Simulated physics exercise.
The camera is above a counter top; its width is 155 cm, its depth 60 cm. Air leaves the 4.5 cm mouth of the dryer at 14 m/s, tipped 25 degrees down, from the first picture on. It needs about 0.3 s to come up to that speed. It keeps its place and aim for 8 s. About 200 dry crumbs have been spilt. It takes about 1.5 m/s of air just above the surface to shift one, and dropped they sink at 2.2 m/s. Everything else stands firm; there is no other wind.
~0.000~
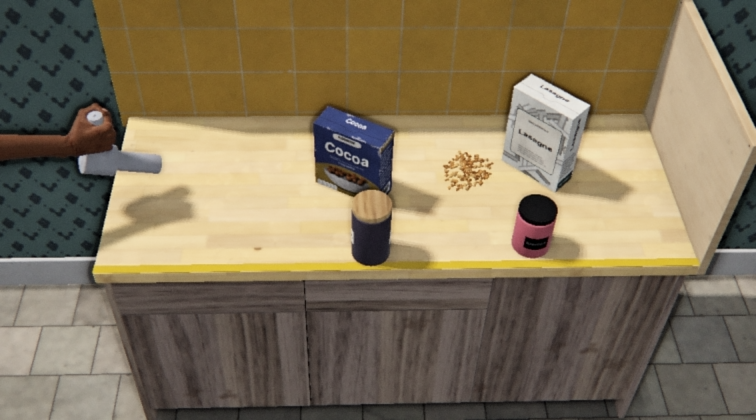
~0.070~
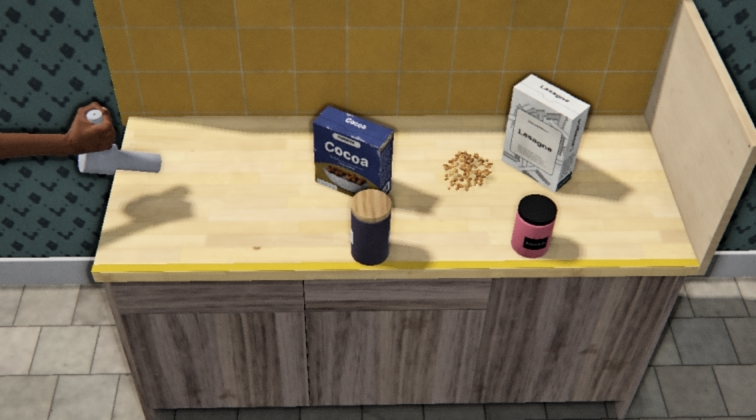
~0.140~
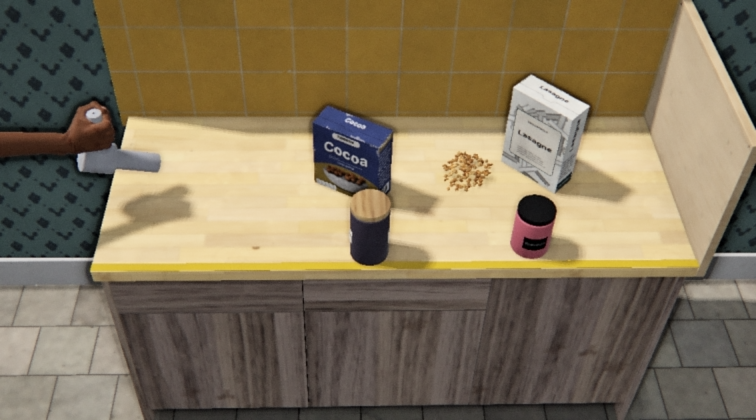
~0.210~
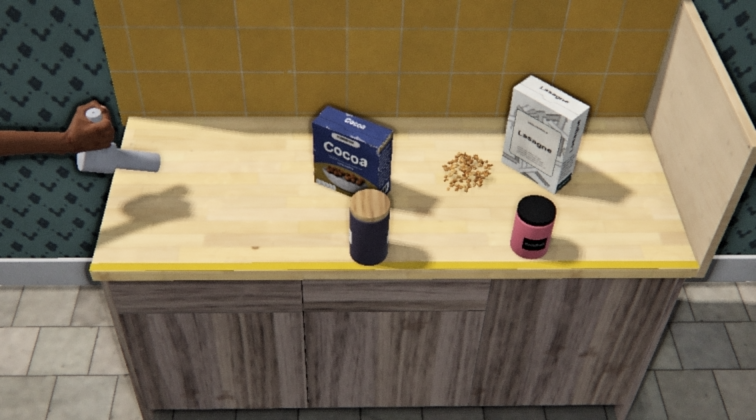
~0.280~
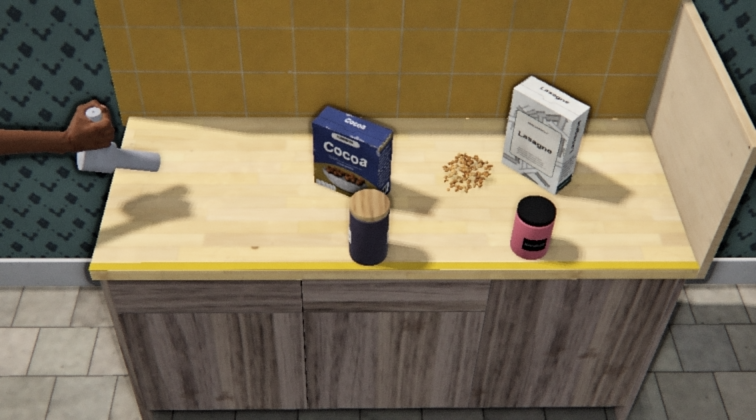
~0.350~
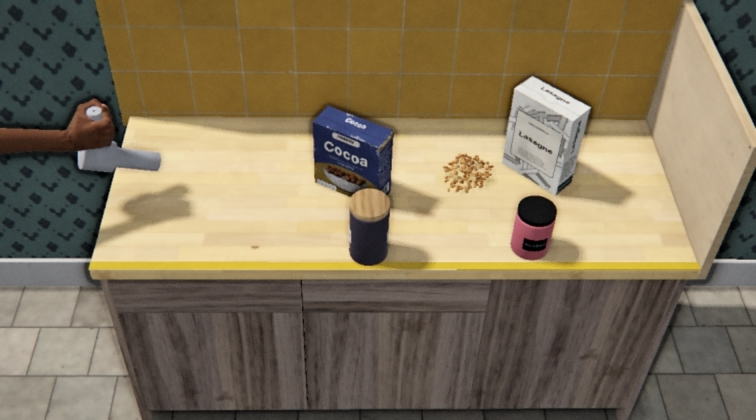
In the video, a hand at the left holds a pale dryer-like device over a wooden counter with a cocoa box, a lasagne carton, two lidded jars and a small pile of crumbs. Nothing visibly moves.
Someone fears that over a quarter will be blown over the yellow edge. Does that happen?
More than a quarter over the yellow edge: No.
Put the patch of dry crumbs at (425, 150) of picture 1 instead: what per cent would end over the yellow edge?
In that case some 60 per cent.
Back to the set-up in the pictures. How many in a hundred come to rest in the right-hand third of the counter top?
Near 80 %.
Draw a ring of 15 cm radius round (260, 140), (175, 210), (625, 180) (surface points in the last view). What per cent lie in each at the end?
In turn about 0 %, 0 %, 0 %.
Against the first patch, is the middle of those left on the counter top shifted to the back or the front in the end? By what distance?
To the front, by about 5 cm.
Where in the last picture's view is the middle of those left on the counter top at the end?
Near (515, 184).
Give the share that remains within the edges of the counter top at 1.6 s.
About 100 %.
After 1.6 s, 86 % are on the move or not yet settled, 4 % are over the yellow edge; the middle of those still in play is near (510, 179).
After 2.6 s, 74 % are on the move or not yet settled, 7 % are over the yellow edge; the middle of those still in play is near (511, 180).
After 4.4 s, 65 % are on the move or not yet settled, 8 % are over the yellow edge; the middle of those still in play is near (511, 180).
After 8.0 s, at the end, 10 % are over the yellow edge; the middle of those still in play is near (515, 184).
